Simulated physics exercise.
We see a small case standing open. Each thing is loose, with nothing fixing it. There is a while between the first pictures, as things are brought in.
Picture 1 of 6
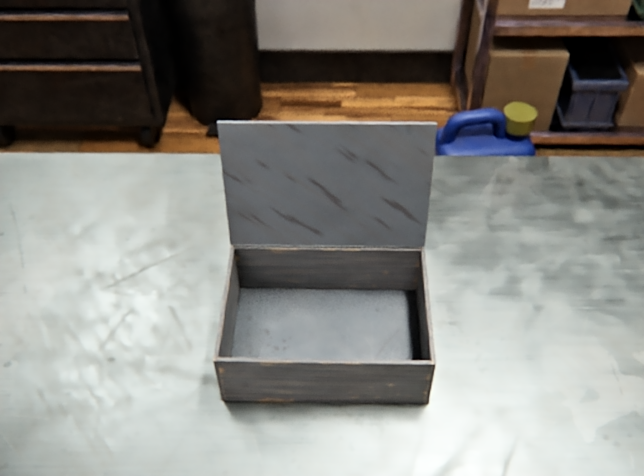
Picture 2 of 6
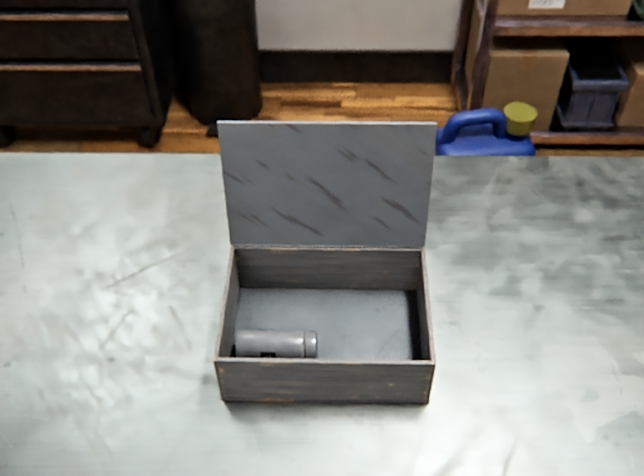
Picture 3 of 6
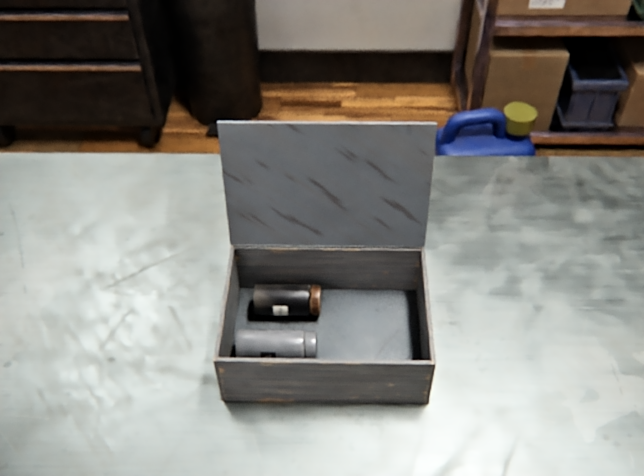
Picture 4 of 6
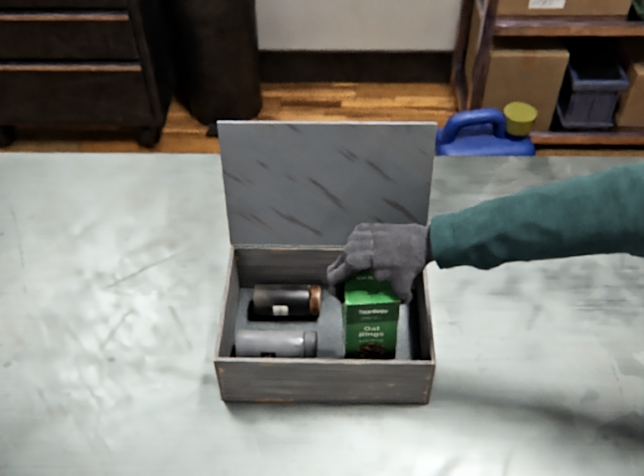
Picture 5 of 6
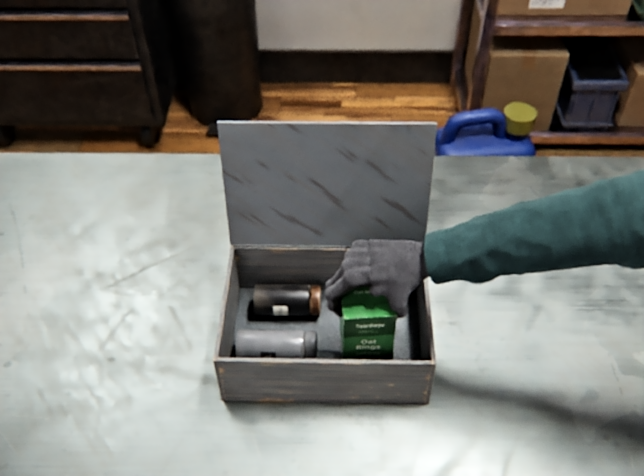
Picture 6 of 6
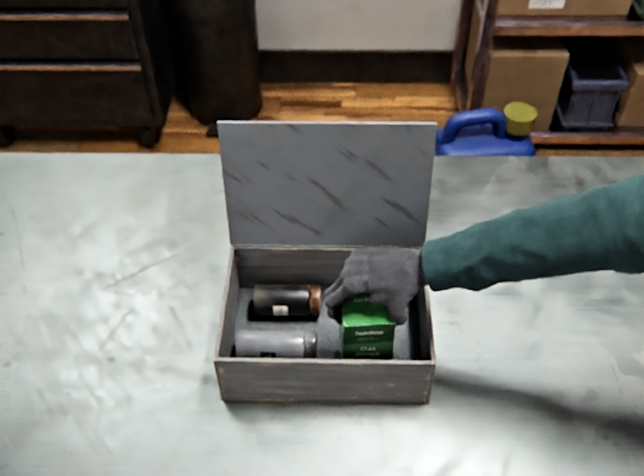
At the start, a small gray case stands open and empty on a pale table. A gray cylinder appears inside at the front left, then a black shaker lies behind it. A gray-gloved hand reaches in from the right and lowers a green carton a short way into the right side.
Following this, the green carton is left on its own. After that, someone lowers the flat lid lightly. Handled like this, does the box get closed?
It does not.
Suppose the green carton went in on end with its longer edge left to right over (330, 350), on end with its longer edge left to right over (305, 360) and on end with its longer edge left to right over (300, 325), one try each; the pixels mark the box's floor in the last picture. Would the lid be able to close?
First try: It shuts flat; second try: It is held up; third try: It is held up.
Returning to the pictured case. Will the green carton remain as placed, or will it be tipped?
After all that, it keeps its set angle.
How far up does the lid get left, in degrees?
Roughly 20 degrees above the rim.
Then, 1.30 s later than the last frame, lid 78° above the rim.
Then, 1.80 s later than the last frame, lid 46° above the rim.
When it is over, lid 22° above the rim; all 3 as before. End places, in pixels of the last picture, green carton near (366, 337).
